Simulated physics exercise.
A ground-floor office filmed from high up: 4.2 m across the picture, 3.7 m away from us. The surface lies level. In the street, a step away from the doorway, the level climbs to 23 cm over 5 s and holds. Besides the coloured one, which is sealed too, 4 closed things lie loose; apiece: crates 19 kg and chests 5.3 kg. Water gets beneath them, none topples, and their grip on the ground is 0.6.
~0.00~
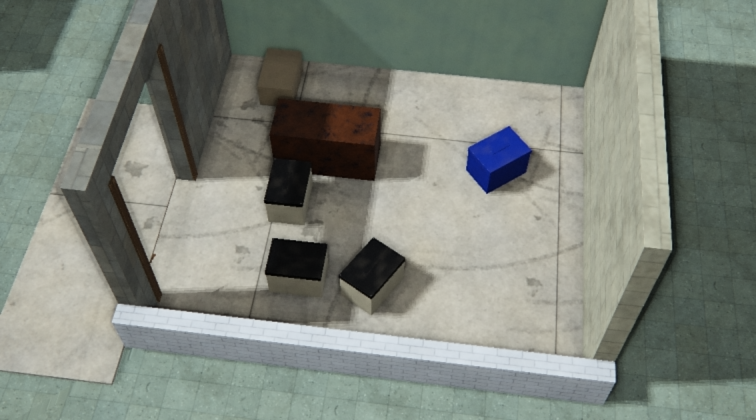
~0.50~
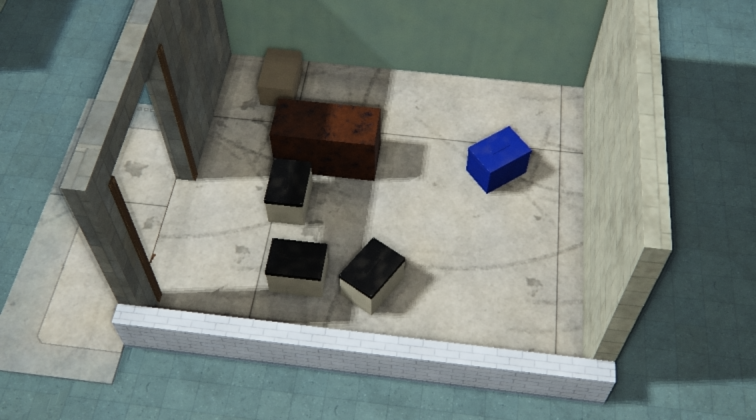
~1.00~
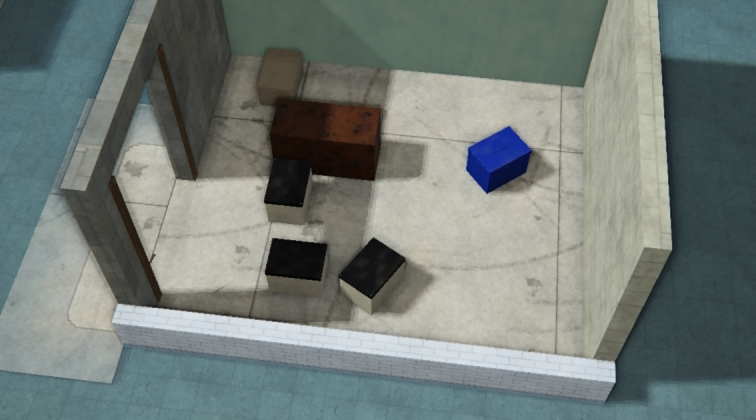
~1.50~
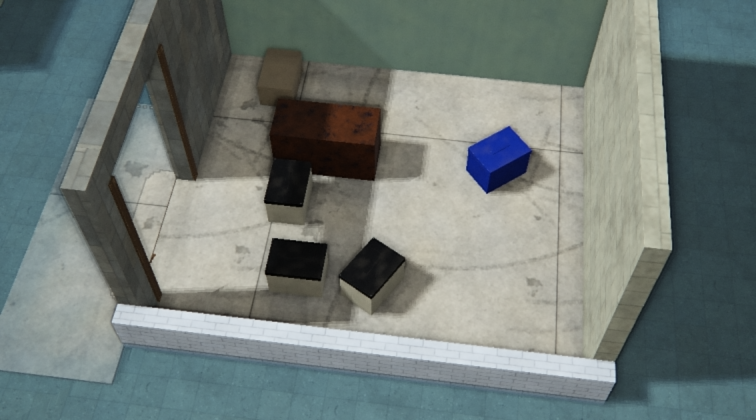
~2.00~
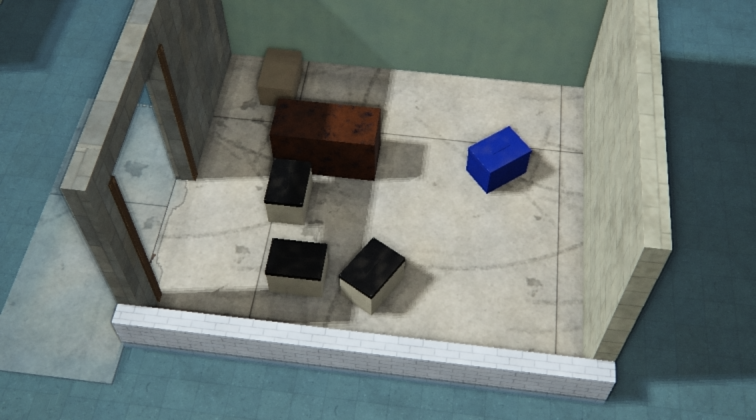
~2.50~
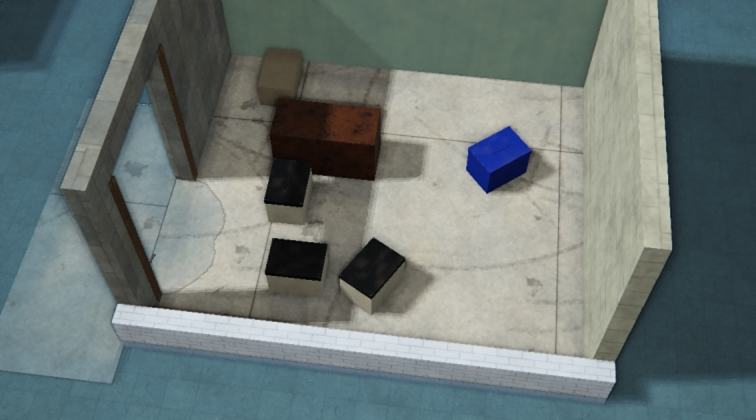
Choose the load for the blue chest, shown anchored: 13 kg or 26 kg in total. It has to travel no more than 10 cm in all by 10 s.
Verdict: Neither load is enough.
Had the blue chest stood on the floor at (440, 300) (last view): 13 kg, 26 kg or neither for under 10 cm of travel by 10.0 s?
Neither holds.
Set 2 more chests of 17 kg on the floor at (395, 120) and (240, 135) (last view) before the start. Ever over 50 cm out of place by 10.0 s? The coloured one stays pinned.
In that order: Less, short of it.
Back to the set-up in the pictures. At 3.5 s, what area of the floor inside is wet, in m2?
Some 2.0 m2.
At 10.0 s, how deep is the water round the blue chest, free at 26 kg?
About 9 cm.
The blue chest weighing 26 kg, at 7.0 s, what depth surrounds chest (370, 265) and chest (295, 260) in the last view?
About 13 and 8 cm.
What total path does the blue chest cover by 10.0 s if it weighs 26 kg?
Some 20 cm in all.
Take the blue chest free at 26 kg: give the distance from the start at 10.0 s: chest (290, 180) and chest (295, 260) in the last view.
In that order: 200 cm, 150 cm.
After 3.5 s the blue chest would be 0 cm from its start with 13 kg and 0 cm from its start with 26 kg; 0 cm of water round it then.
After 4.5 s the blue chest would be 0 cm from its start with 13 kg and 0 cm from its start with 26 kg; 0 cm of water round it then.
After 7.0 s the blue chest would be 1 cm from its start with 13 kg and 0 cm from its start with 26 kg; 3 cm of water round it then.
After 10.0 s the blue chest would be 73 cm from its start with 13 kg and 24 cm from its start with 26 kg; 9 cm of water round it then.
